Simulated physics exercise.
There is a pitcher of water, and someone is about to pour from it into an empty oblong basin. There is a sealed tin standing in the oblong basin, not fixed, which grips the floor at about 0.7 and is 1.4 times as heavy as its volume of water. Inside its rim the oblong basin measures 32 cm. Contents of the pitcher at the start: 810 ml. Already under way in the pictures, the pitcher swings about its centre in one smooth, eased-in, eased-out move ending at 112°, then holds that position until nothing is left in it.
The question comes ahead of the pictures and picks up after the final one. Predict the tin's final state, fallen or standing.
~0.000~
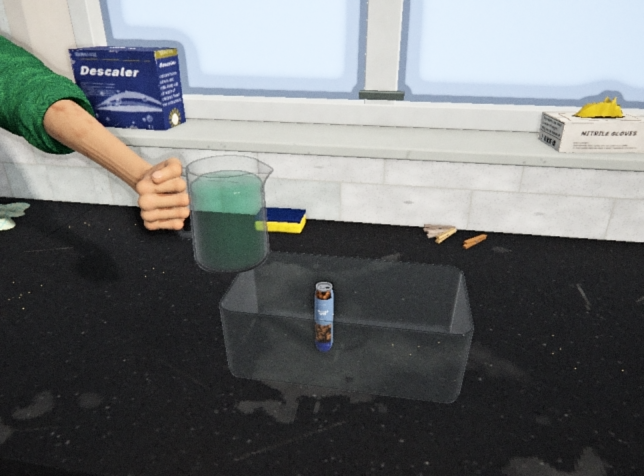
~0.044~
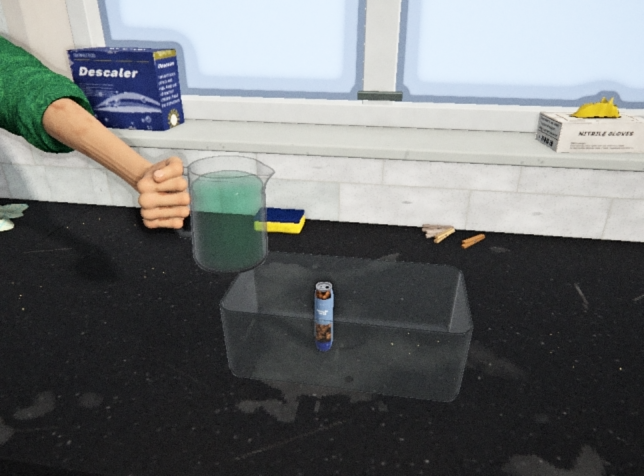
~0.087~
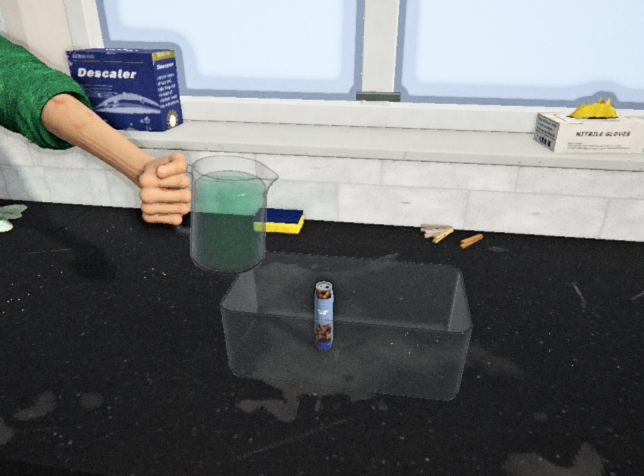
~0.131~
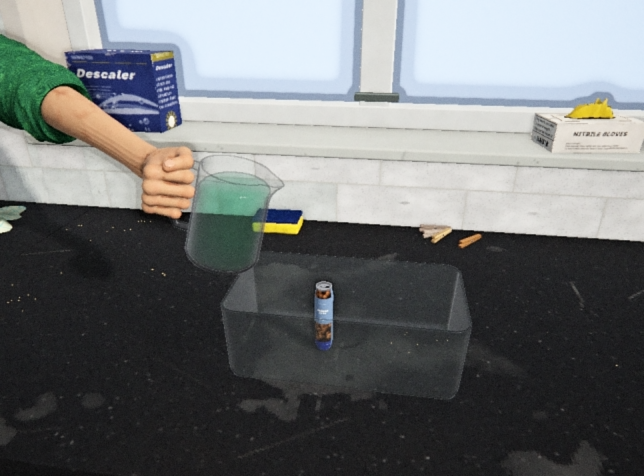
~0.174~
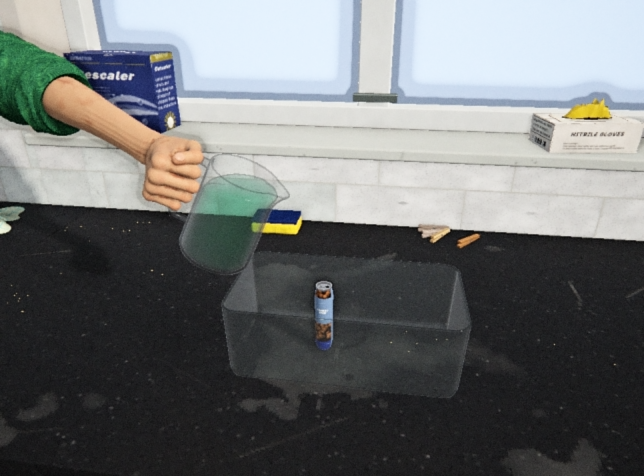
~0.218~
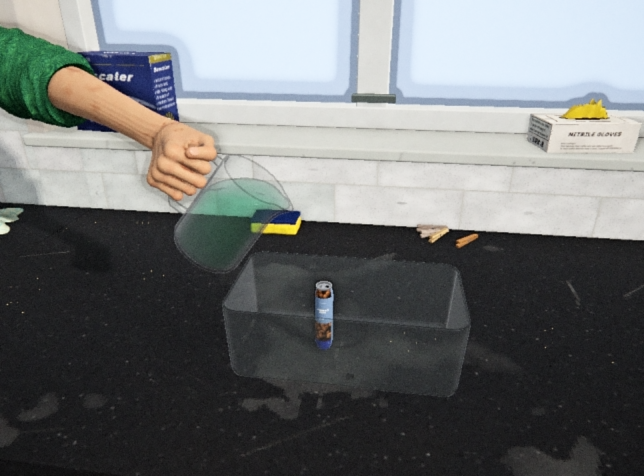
Looks like it can't take it.
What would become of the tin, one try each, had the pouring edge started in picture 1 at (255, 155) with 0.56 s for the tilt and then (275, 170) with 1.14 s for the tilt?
The tin overturns the first time and overturns the second time.
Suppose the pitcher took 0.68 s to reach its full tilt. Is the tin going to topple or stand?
Then the tin tumbles.
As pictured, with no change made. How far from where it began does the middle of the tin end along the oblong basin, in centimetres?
All told, the tin's centre has moved close to 10.5 cm.
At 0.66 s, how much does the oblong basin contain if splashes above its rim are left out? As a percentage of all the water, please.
Near 76 in a hundred.
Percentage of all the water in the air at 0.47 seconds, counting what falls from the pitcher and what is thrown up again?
It comes to roughly 16 per cent.
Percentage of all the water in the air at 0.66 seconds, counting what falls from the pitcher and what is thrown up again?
Around 8 per cent of the liquid is in flight.
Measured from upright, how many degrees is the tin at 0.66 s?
5°.
By 0.47 s the tilt is 105° and 59 per cent is still to pour; the tin stands where it began.
By 0.66 s the tilt is 112° and 16 per cent is still to pour; the tin stands 4 cm from where it began.
By 0.85 s the tilt is 112° and 2 per cent is still to pour; the tin lies on its side.
By 1.06 s the tilt is 112° and 0 per cent is still to pour; the tin lies on its side.
At rest the tin lies on its side.
